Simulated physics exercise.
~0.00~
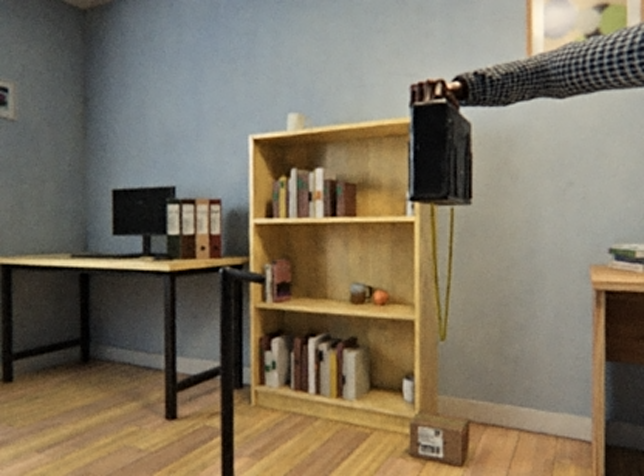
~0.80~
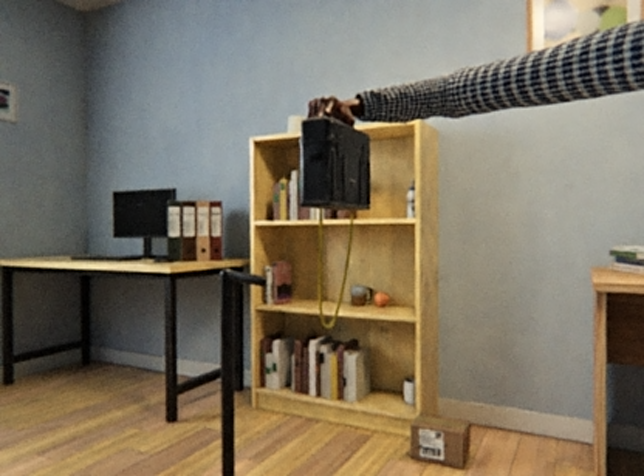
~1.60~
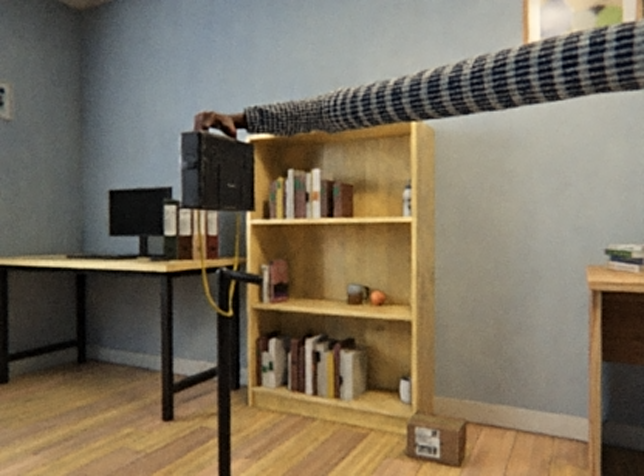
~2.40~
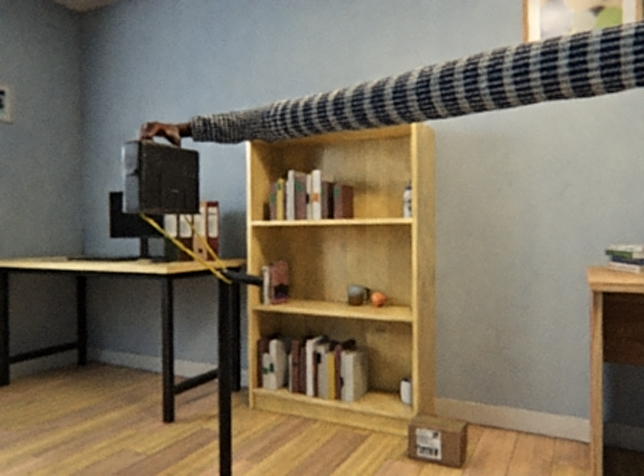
In a room with blue walls and a wooden floor, a bookshelf stands between two desks, with a black post and its short hook in the foreground. A hand in a checked sleeve reaches in from the right, holding up a black case with a yellowish loop of shoelace dangling beneath it. The arm carries the case left across the front of the shelf toward the post. The case passes over the post, the loop still hanging low beside it. As the case moves farther left, the loop catches on the hook and pulls tight, and the hand stops.
